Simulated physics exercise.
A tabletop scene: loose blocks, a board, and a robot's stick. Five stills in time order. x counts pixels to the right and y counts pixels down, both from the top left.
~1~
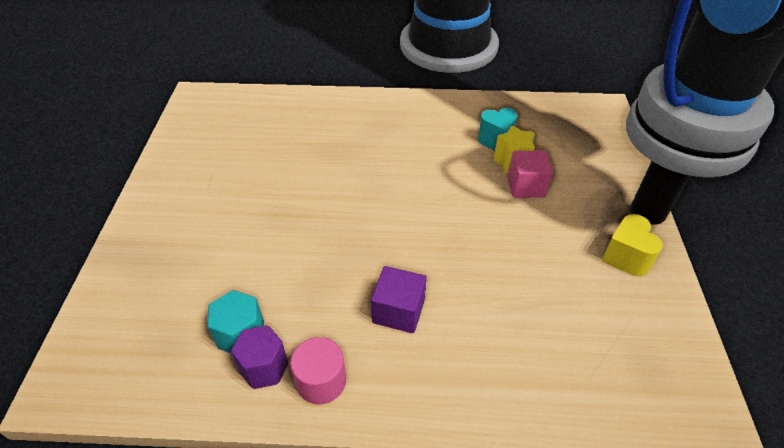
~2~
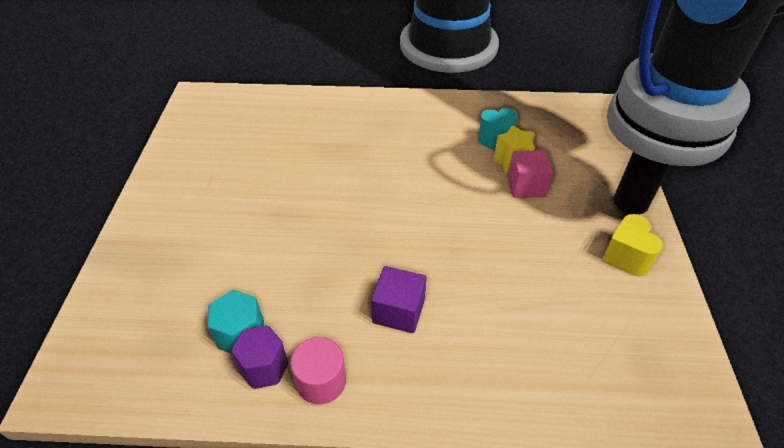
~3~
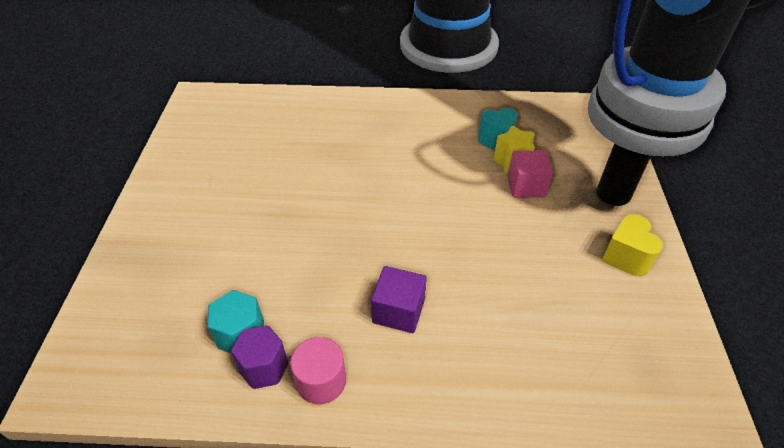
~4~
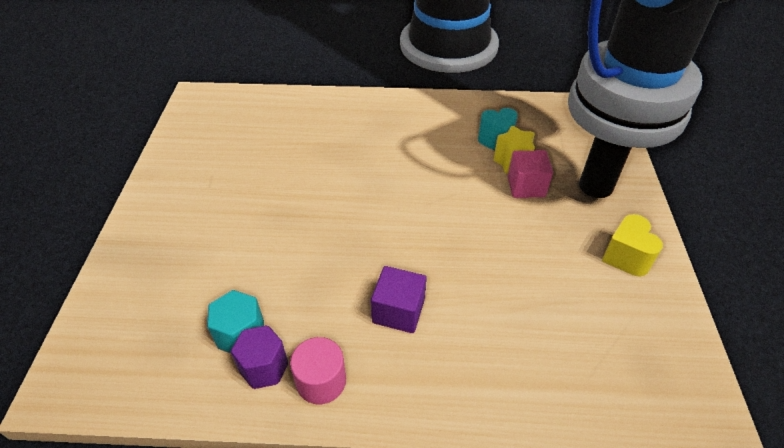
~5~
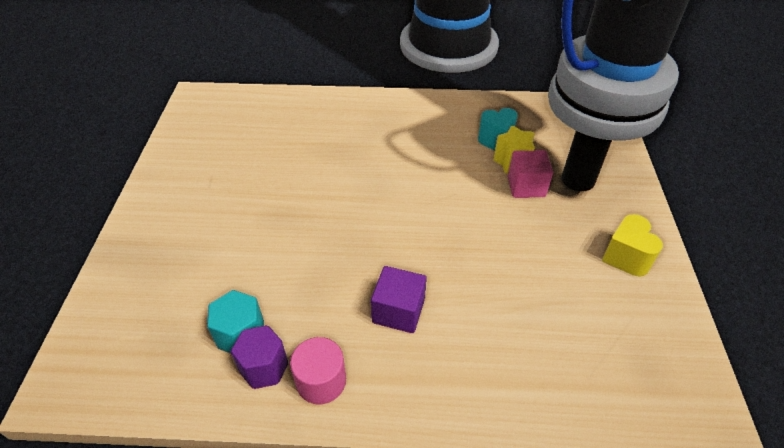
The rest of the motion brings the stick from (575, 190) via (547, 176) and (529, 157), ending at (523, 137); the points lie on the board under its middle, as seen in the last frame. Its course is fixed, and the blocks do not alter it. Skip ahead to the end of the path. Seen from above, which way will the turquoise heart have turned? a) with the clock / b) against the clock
a - with the clock.
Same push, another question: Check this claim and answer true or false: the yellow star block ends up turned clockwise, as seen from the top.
This is false.
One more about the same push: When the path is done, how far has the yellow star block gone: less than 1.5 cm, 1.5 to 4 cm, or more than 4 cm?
Band: 1.5 to 4 cm.
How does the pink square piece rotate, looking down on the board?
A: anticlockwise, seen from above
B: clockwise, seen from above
It's A.
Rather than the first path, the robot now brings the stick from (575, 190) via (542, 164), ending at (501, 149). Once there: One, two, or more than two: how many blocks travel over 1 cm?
That push would leave two blocks displaced by more than about 1 cm.
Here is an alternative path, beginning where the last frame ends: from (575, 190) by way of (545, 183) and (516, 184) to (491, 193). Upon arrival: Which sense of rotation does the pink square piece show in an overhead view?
Seen from overhead, it turns clockwise.
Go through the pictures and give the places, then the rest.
The first picture shows lower end of the stick at (648, 212), tops of blocks, turquoise heart at (501, 117), yellow star block at (518, 137), pink square piece at (533, 161), yellow heart at (638, 234).
The second picture shows stick at (631, 203), blocks as before.
The third picture shows stick at (614, 194), blocks as before.
The fourth picture shows stick at (596, 187), blocks as before.
The fifth picture shows stick at (578, 180), turquoise heart at (501, 117), yellow star block at (518, 137), pink square piece at (533, 161), yellow heart at (638, 234).
What follows on the original path. One third of the way, stick at (548, 164); pink square piece at (523, 161).
Two thirds of the way, stick at (531, 146); turquoise heart at (490, 111), turned 25° clockwise; yellow star block at (505, 131); pink square piece at (521, 161), turned 20° anticlockwise.
At the end, stick at (525, 127); turquoise heart at (487, 110), turned 35° clockwise; yellow star block at (504, 129), turned 25° anticlockwise; pink square piece at (521, 161), turned 20° anticlockwise; yellow heart not moved.
